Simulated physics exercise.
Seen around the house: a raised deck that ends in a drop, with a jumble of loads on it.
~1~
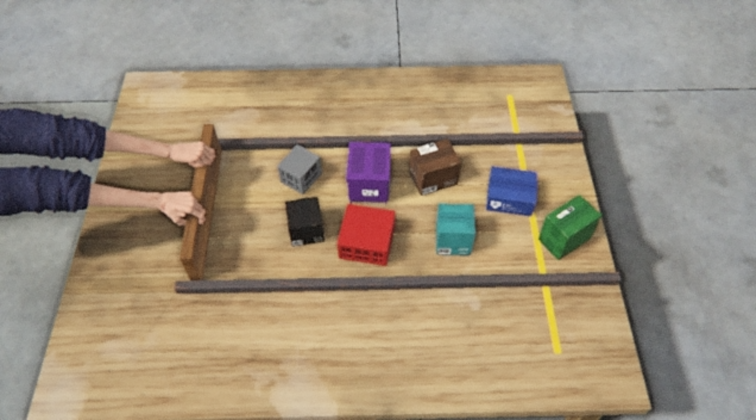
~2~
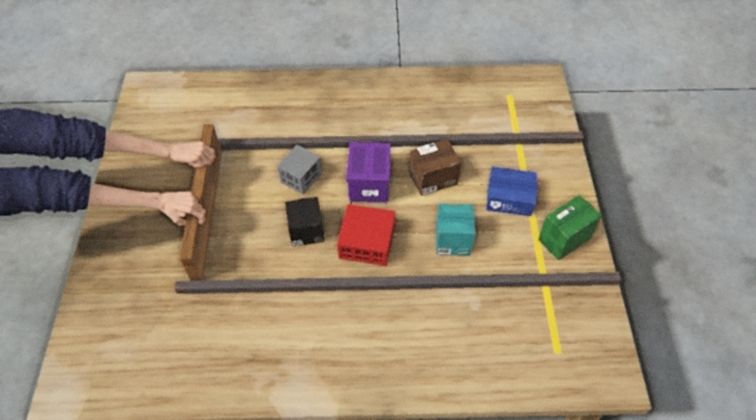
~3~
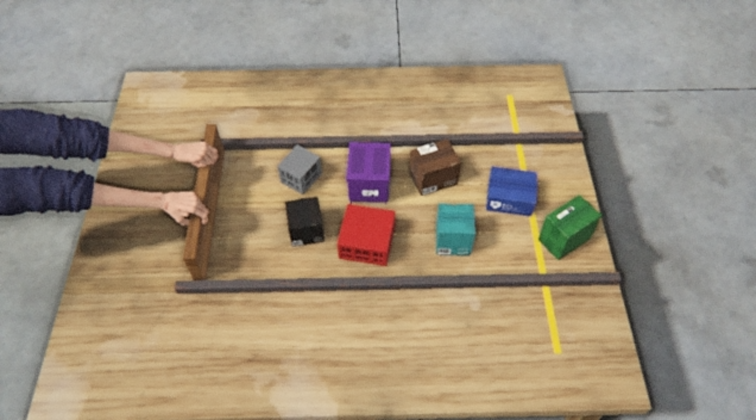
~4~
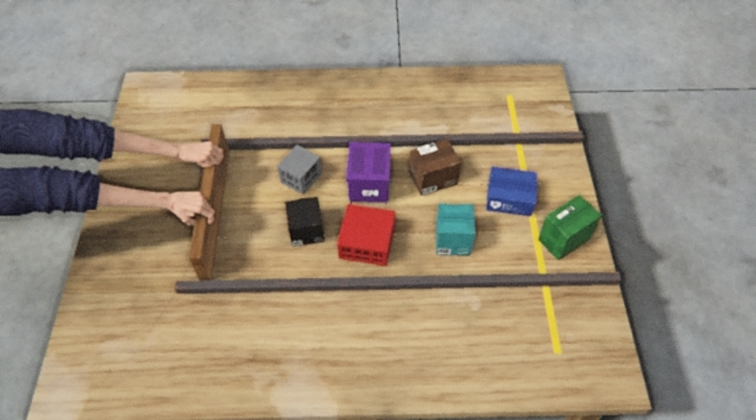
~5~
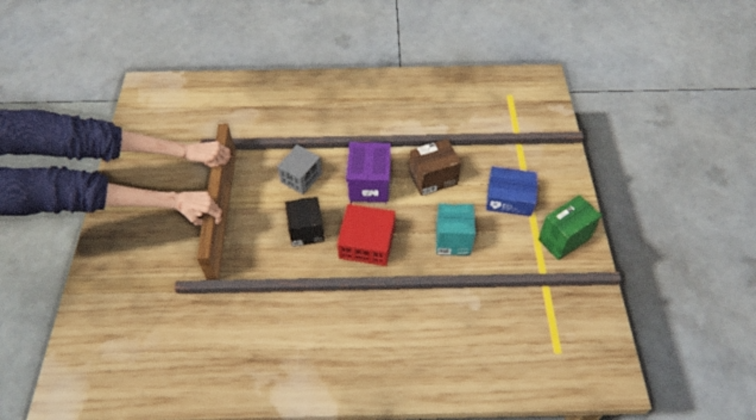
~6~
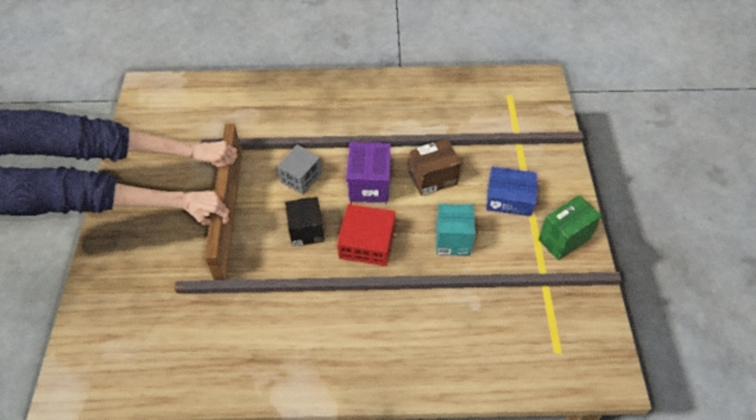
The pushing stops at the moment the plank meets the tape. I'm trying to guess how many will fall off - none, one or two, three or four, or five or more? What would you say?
I'd say three or four.
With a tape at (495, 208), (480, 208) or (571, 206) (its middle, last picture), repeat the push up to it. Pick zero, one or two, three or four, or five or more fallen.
Result per tape, in order - just one or two / one to two / at least five.
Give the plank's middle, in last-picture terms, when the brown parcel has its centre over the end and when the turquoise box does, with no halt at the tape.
Brown parcel: (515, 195); turquoise box: (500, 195).
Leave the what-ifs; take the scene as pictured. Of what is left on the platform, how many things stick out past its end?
The number is 2.
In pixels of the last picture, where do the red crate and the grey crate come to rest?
Okay, so first (597, 230), and next (539, 158).
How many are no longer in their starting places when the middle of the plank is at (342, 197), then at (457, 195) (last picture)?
First 5 and then 8.
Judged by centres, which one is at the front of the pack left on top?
Foremost is the red crate.
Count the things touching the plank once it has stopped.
It ends up touching 2.
Soon after, none off yet; green parcel at rest near (569, 228); blue box at rest near (512, 191); turquoise box at rest near (455, 229).
In the end, the number that fall off is three or four; gone, brown parcel, turquoise box, blue box and green parcel.
